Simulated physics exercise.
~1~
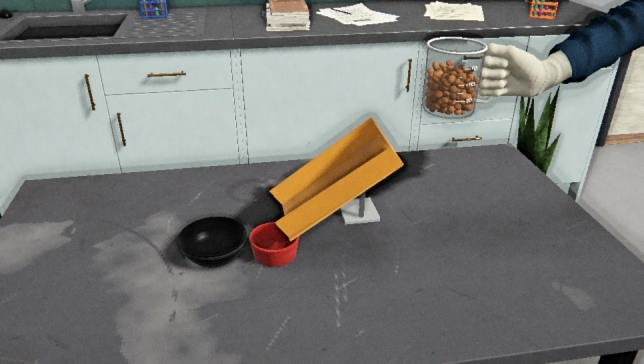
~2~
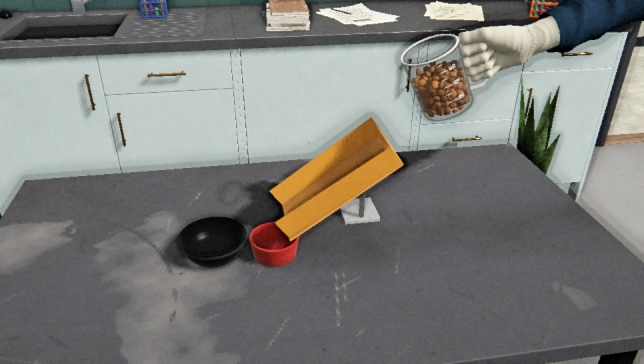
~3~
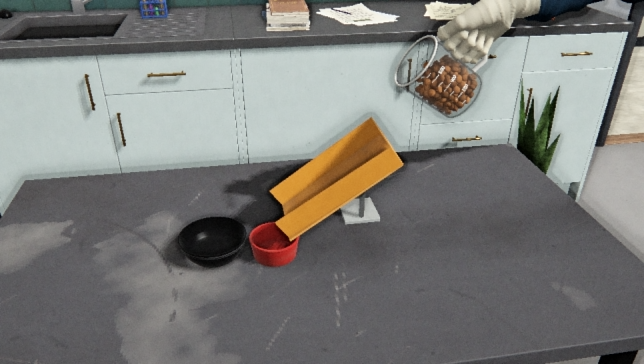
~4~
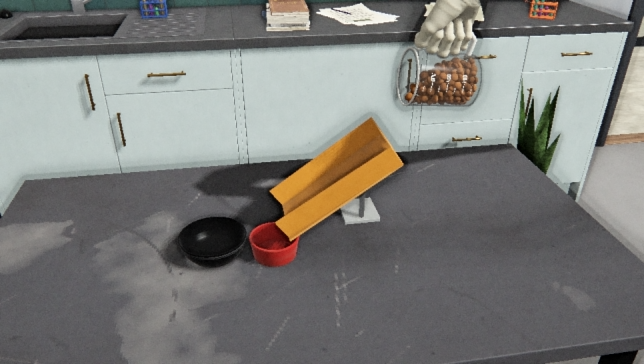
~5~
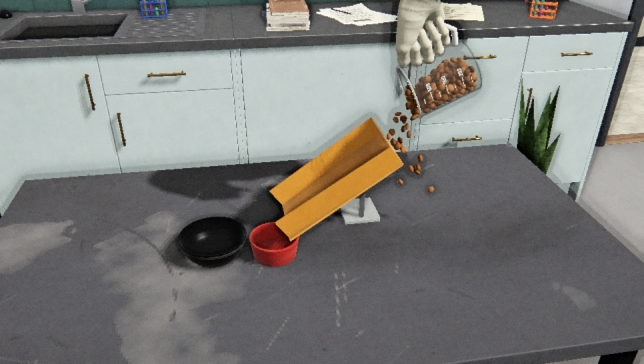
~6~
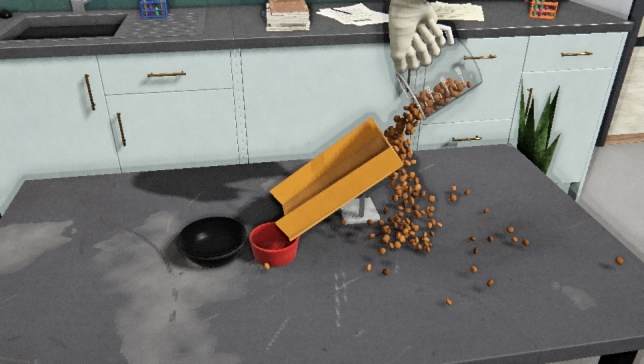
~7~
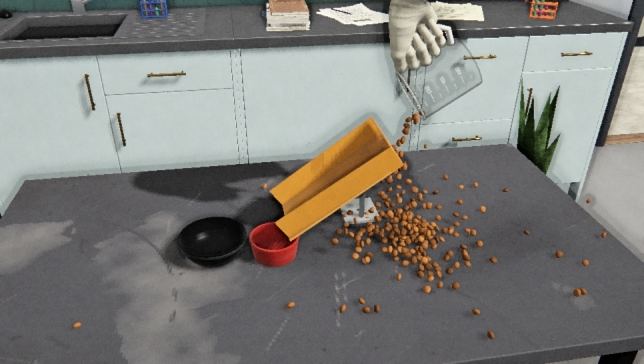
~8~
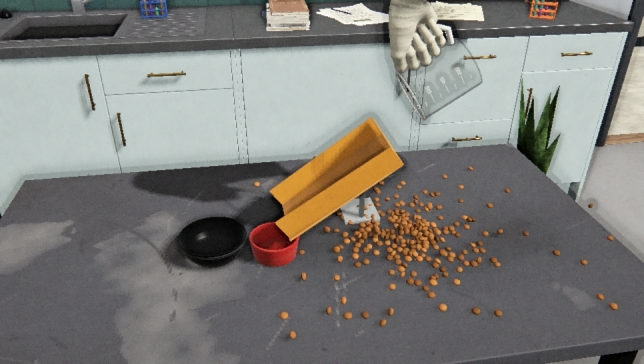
A gloved hand tips a clear jug, spilling brown pieces past an orange slope onto the table.
